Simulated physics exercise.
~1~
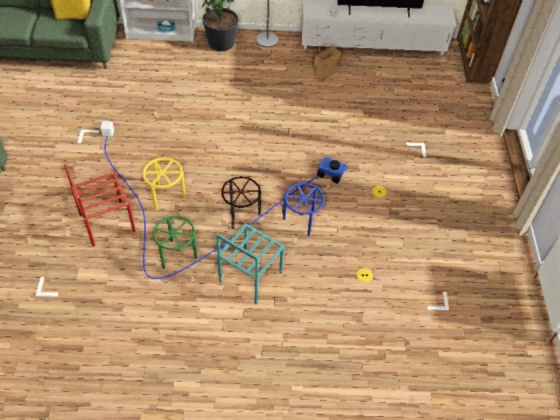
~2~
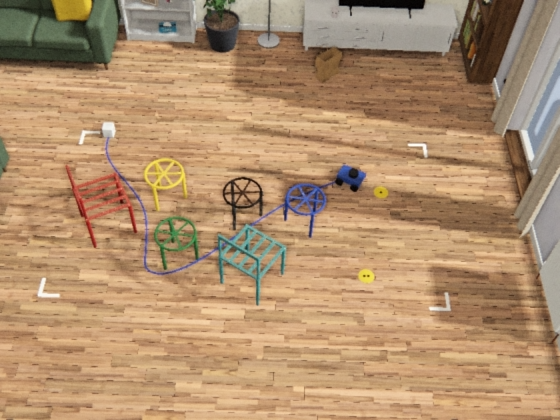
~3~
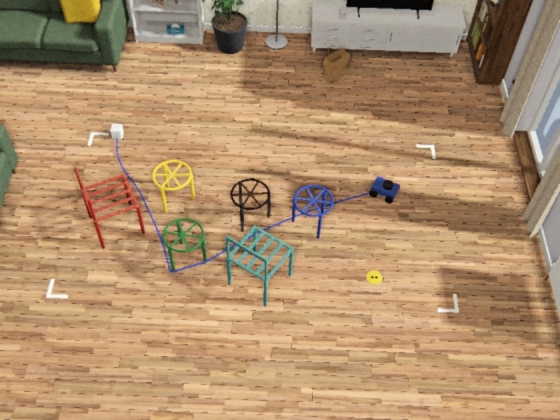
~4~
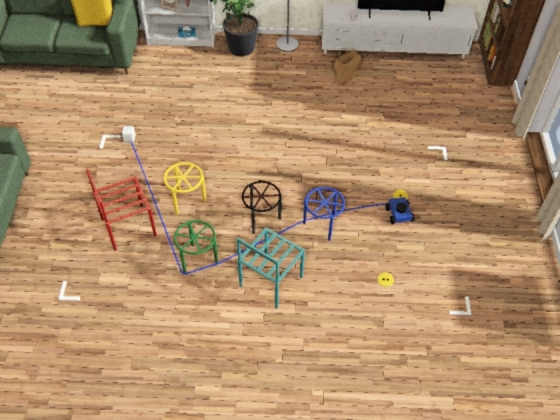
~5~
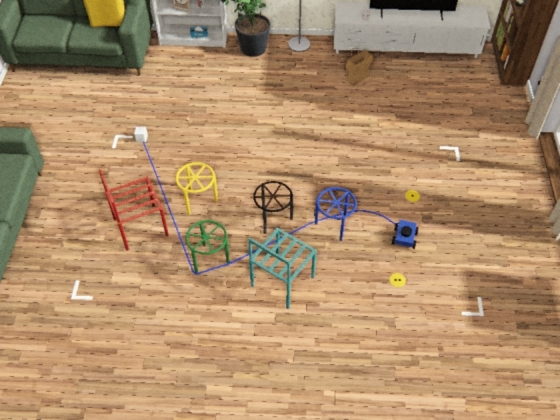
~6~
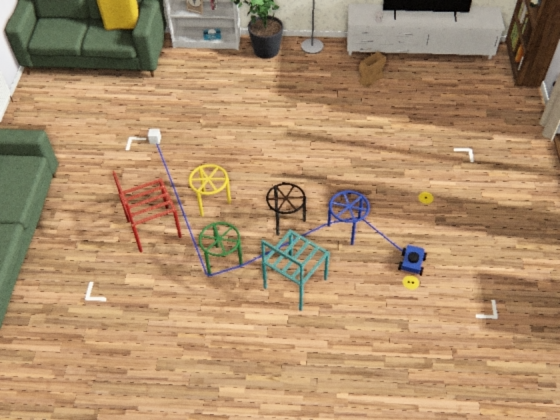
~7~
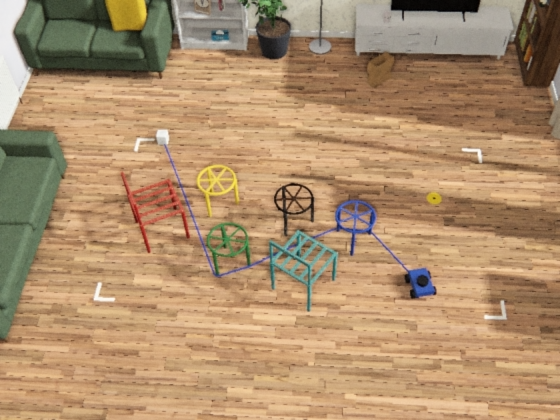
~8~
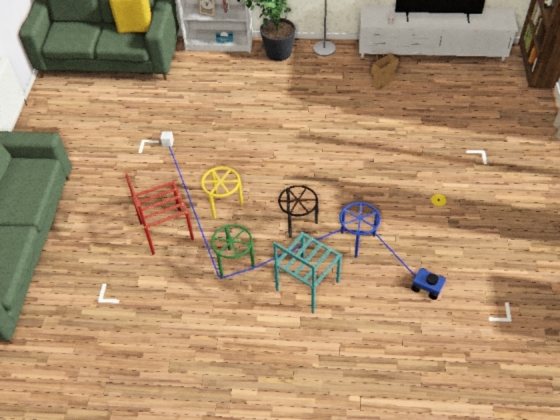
Small blue cart trailing a lead past chairs and stools, rolling right then down over yellow marks and stopping at lower right.
